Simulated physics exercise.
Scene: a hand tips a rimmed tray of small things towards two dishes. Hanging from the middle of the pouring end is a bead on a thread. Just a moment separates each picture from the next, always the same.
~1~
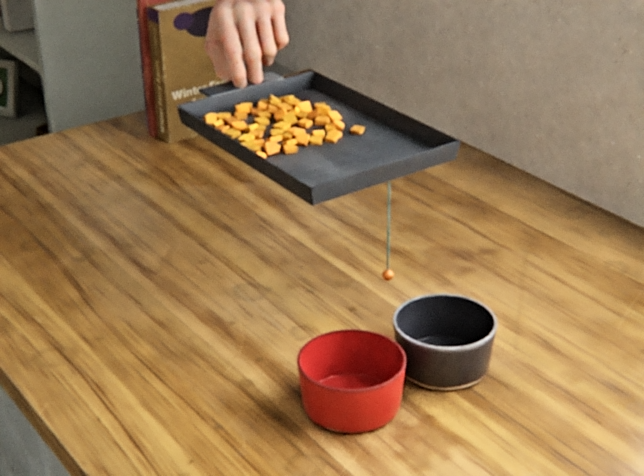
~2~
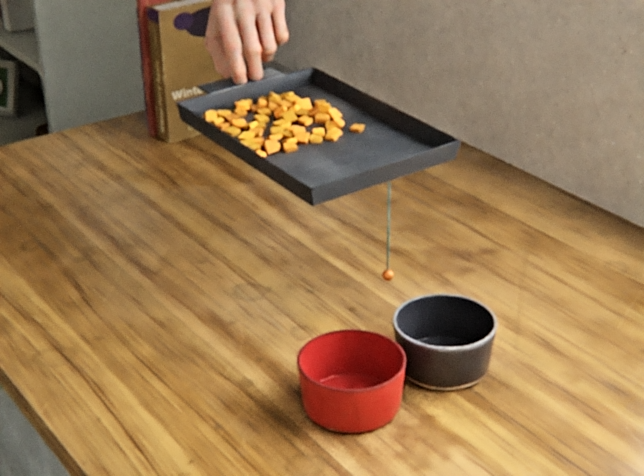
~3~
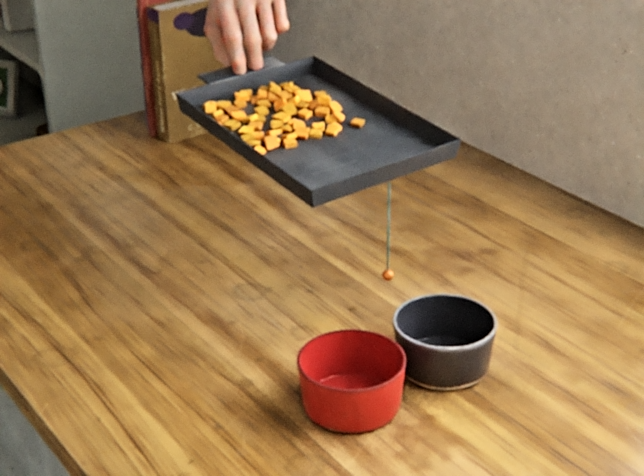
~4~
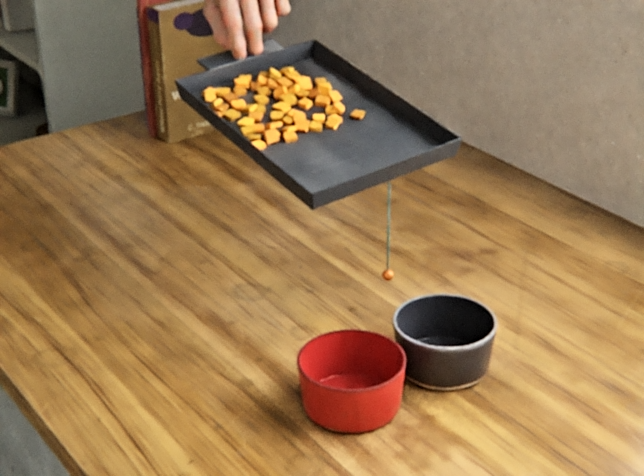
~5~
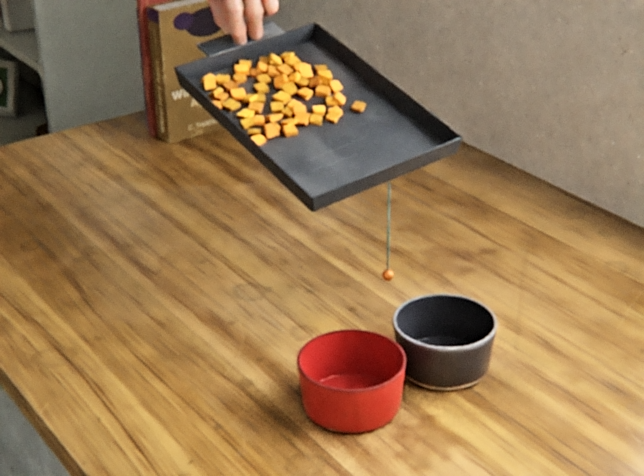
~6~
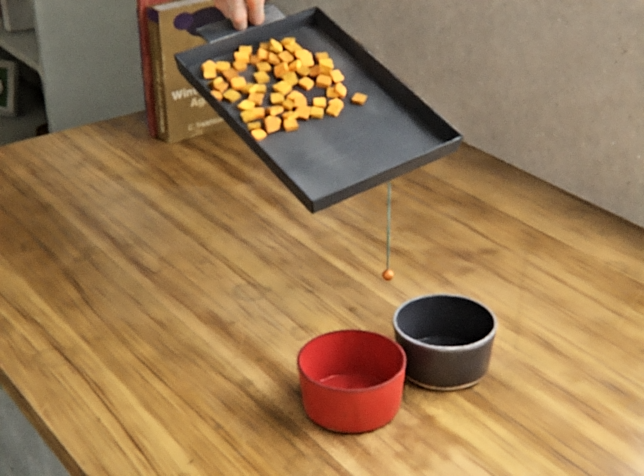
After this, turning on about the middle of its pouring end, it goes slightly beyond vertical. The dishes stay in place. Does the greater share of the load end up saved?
No.
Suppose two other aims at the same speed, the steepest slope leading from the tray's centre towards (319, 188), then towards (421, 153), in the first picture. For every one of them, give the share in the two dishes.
First heading roughly 10 %, second roughly 0 %.
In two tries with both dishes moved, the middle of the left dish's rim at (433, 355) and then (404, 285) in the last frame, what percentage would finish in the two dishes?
First position: Some 0 %; second position: Some 0 %.
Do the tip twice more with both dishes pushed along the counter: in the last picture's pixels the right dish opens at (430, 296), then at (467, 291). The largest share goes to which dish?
At place one the left of the pair; at place two the left of the pair.
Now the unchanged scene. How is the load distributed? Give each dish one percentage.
Left dish: 10 per cent; right dish: 10 per cent.
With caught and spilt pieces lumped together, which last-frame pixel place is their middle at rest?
Centre at rest: Close to (340, 365).
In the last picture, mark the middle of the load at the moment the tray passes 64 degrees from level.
(336, 187).
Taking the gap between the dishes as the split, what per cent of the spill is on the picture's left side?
Around 100 per cent, I reckon.
Soon, tray tipped steeply; nearly all on the tray; a small part in the air.
A while on, tray tipped past a quarter turn; about two thirds on the tray; a small part in the left dish; a stray few in the right dish; a small part outside both; a small part in the air.
Towards the end, tray tipped past a quarter turn; a small part in the left dish; a small part in the right dish; most outside both.
Finally, tray tipped past a quarter turn; a small part in the left dish; a small part in the right dish; most outside both.
